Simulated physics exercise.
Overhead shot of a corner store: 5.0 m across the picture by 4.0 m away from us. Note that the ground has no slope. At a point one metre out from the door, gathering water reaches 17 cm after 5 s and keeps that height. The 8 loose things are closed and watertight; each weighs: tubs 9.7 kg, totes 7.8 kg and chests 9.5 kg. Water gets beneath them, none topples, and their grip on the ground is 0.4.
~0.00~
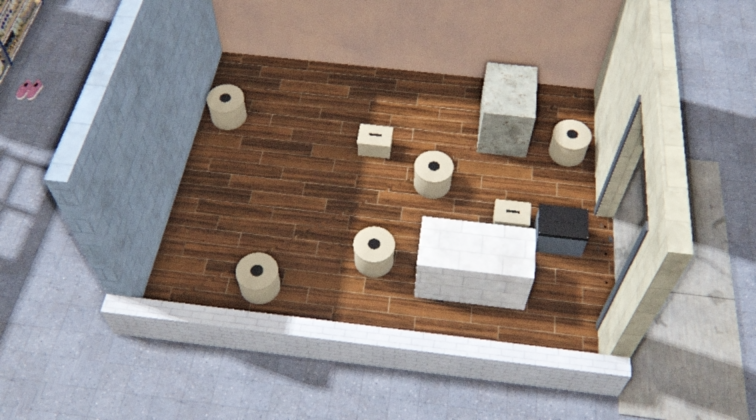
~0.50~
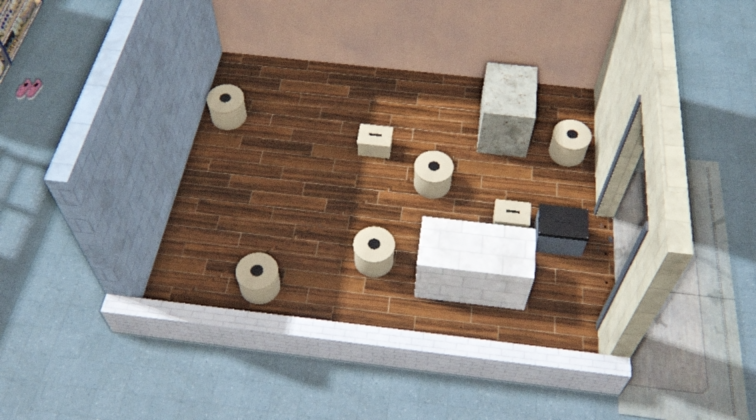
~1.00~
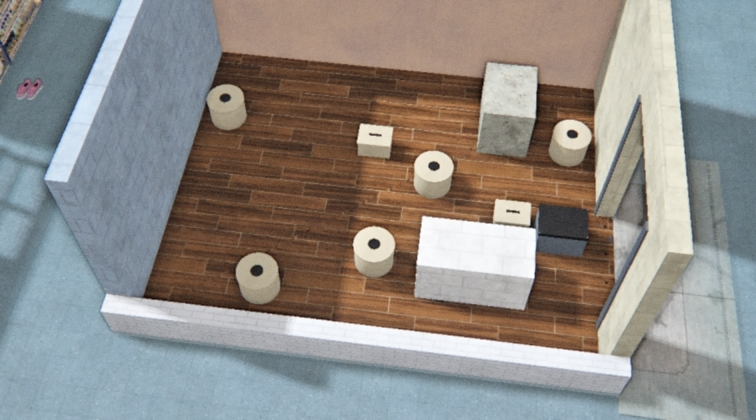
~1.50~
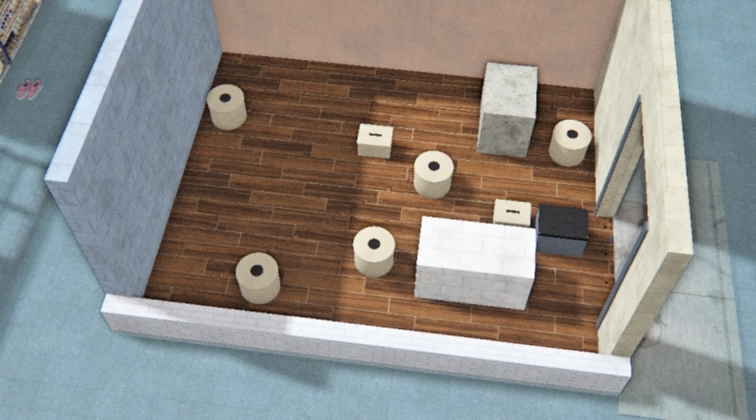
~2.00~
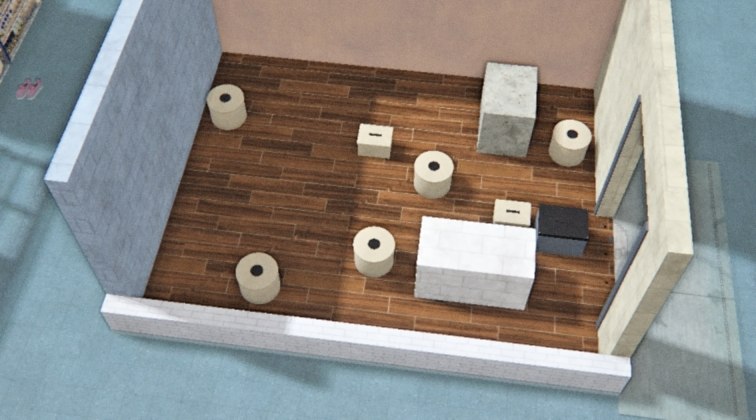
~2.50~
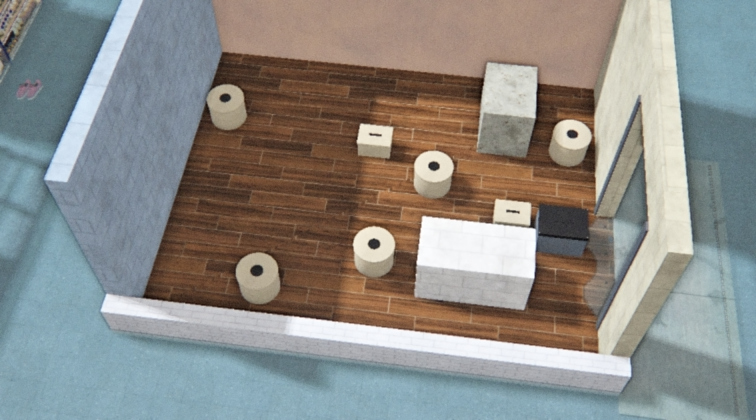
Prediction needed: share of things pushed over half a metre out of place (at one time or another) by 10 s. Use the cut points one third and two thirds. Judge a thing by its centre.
It falls from one third to two thirds.
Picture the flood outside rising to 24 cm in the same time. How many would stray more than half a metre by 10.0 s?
5.
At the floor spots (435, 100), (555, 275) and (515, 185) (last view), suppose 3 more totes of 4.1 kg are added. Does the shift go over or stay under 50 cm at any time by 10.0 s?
Inside the limit, then above the limit, then above the limit.
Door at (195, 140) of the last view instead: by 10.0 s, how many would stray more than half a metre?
Then it comes to 3 of them.
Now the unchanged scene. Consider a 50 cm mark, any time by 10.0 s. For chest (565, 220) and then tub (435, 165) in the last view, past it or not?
Beyond, beyond.
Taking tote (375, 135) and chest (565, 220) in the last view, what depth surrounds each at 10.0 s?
Close to 4 and 6 centimetres.
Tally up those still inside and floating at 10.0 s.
At that point I count 1.
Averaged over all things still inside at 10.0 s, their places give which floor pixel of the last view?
Around (377, 172).
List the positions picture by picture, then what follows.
The first frame shows a tub at (434, 166), on the bottom; a tub at (572, 134), on the bottom; 0.0 m2 under water; 0 of 8 have shifted.
The second frame shows a tub at (434, 166), on the bottom; a tub at (572, 134), on the bottom; water covers 0.0 m2; 0 of 8 have shifted.
The third frame shows a tub at (434, 166), on the bottom; a tub at (572, 134) rests on the ground; 0.0 m2 under water; 0 of 8 have shifted.
The fourth frame shows a tub at (434, 166) rests on the ground; a tub at (572, 134), on the bottom; 0.0 m2 under water; 0 of 8 have shifted.
The fifth frame shows a tub at (434, 166), on the bottom; a tub at (572, 134), on the bottom; 0.0 m2 under water; 0 of 8 have shifted.
The sixth frame shows a tub at (434, 166) rests on the ground; a tub at (572, 134), on the bottom; 0.1 m2 under water; 0 of 8 have shifted.
After 3.5 s 0 of 8 are over 50 cm from their spots; 0 afloat.
After 4.5 s 0 of 8 are over 50 cm from their spots; 0 afloat.
After 7.0 s 2 of 8 are over 50 cm from their spots; 0 afloat.
After 10.0 s 3 of 8 are over 50 cm from their spots, and 3 have been at some point; 1 afloat.
